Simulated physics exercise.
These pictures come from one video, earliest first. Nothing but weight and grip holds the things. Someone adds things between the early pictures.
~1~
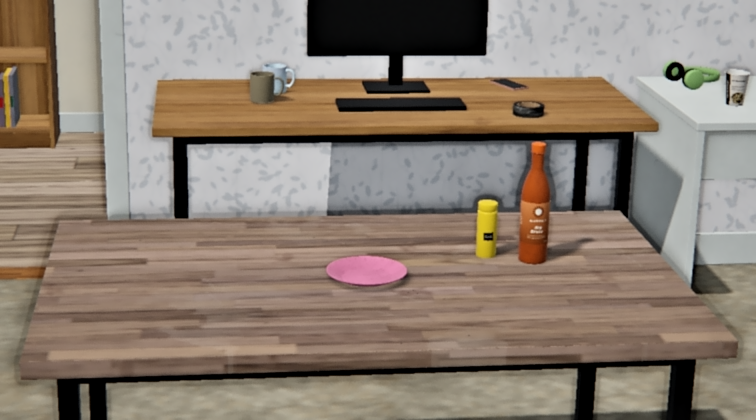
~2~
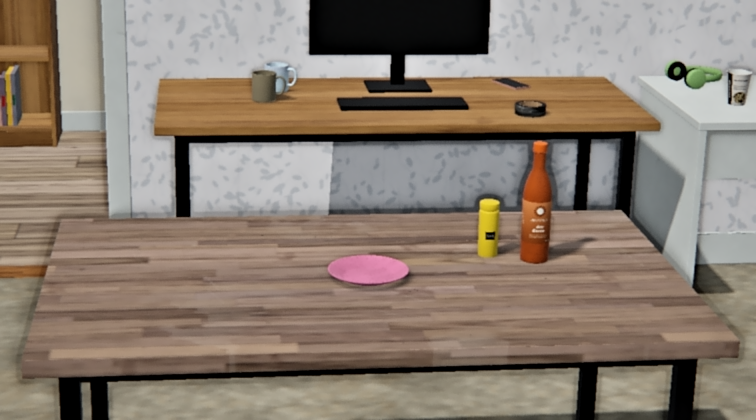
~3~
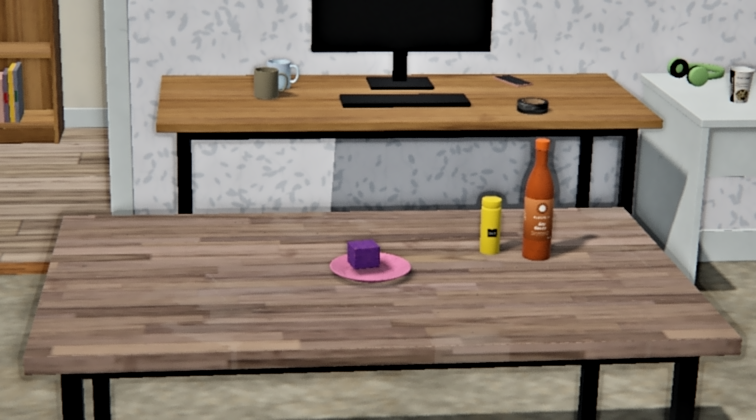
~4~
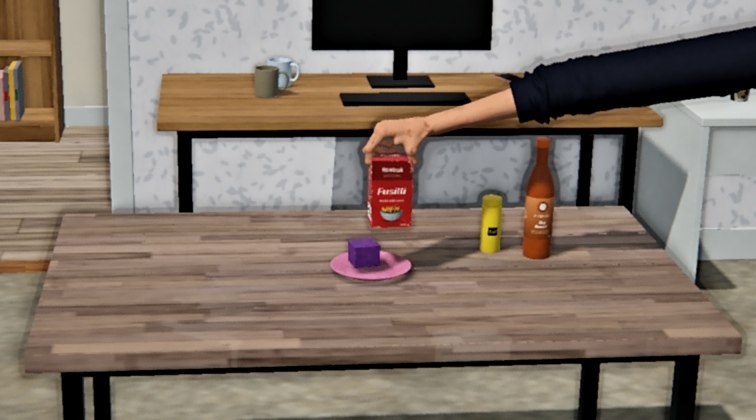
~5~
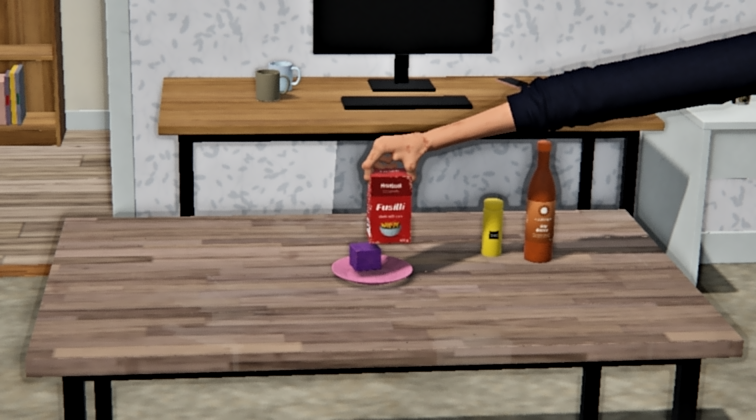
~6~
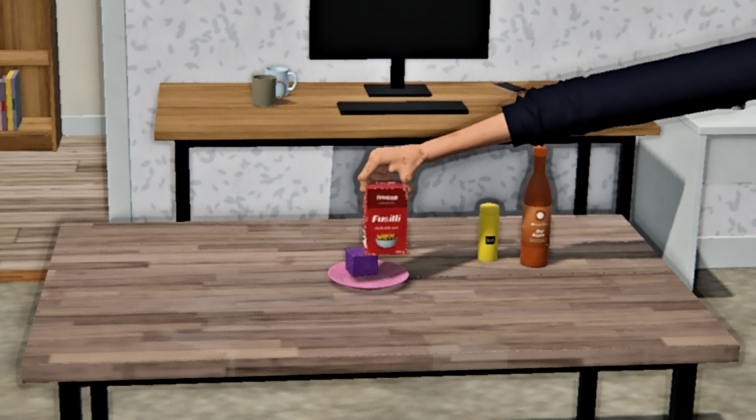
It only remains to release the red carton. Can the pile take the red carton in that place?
It doesn't stay put.
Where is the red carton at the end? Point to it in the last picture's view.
Look around (440, 251) in the final frame.
Then, 0.30 s after the last picture, red carton tipped 35° from how it was near (402, 227).
Then, 0.50 s after the last picture, red carton now fallen.
Then, 0.70 s after the last picture, nothing new.
Then, 2.10 s after the last picture, red carton resting near (440, 252).
At rest, fallen, red carton; the other 4 in place. Seen from the same camera at the end, red carton near (440, 251). The pile comes apart.
